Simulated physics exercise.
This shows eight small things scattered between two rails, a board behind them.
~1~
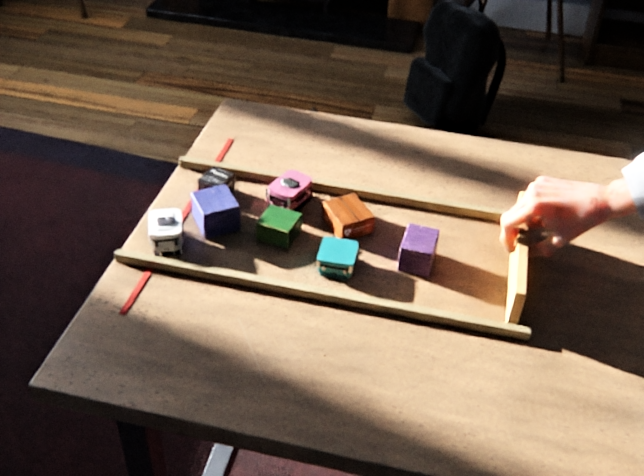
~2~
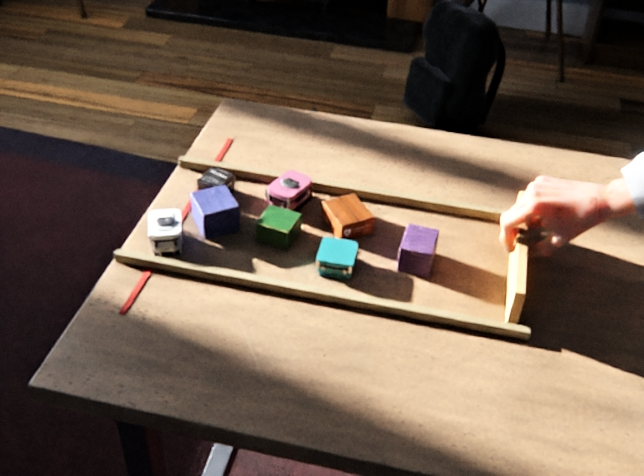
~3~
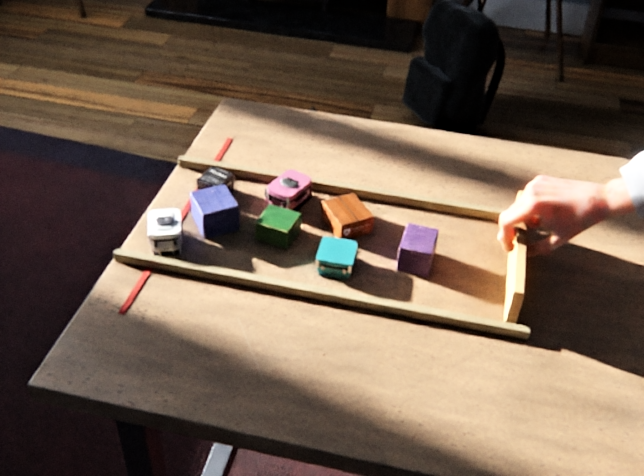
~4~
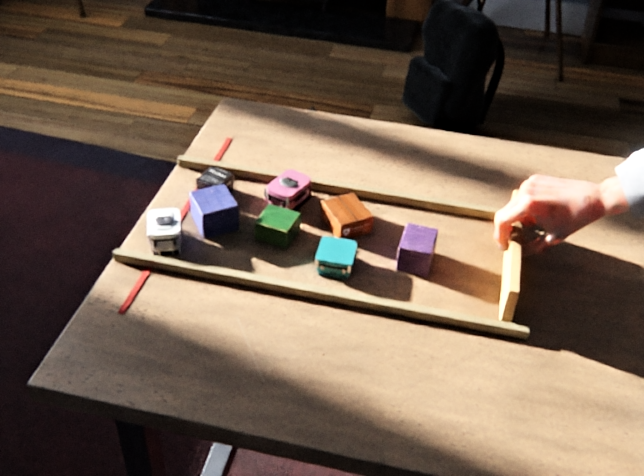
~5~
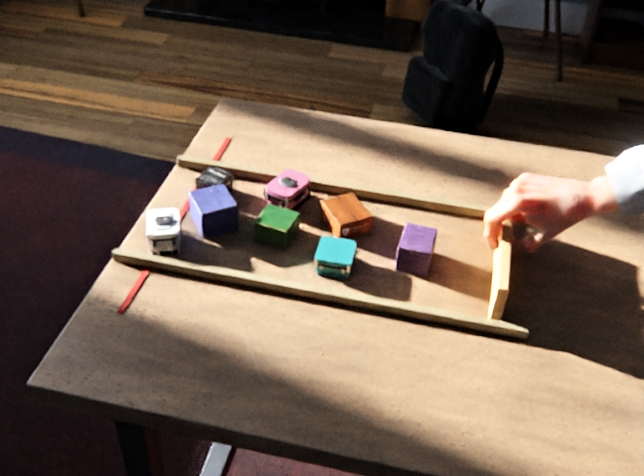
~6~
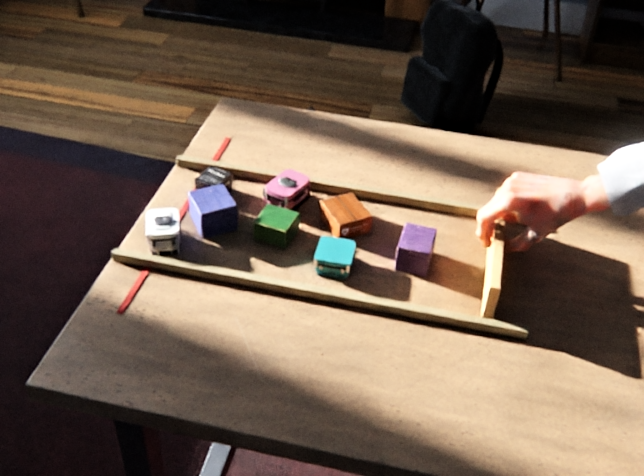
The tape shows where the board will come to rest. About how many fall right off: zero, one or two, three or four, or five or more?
Here the number that fall off is five or more.
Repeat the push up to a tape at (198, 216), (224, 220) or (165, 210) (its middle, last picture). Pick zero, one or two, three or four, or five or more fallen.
In that order: 3 or 4; just one or two; at least five.
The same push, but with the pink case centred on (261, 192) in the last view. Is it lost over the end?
From there it falls.
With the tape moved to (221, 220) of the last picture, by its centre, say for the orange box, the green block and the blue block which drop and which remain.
The orange box does not fall; the green block remains up; the blue block drops off.
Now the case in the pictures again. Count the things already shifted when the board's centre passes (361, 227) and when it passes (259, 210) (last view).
First 3, then 8.
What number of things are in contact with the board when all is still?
3 of them.
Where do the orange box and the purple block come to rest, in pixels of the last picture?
Near (179, 180) and (163, 205).
Soon after, none off yet; white case at rest near (164, 232); black box at rest near (214, 184); blue block at rest near (213, 211).
After that, none off yet; white case displaced a little near (151, 231); black box displaced about its own width near (173, 178); blue block displaced well along near (155, 194).
In the end, the number that fall off is five or more; gone, green block, pink case, blue block, black box and white case.
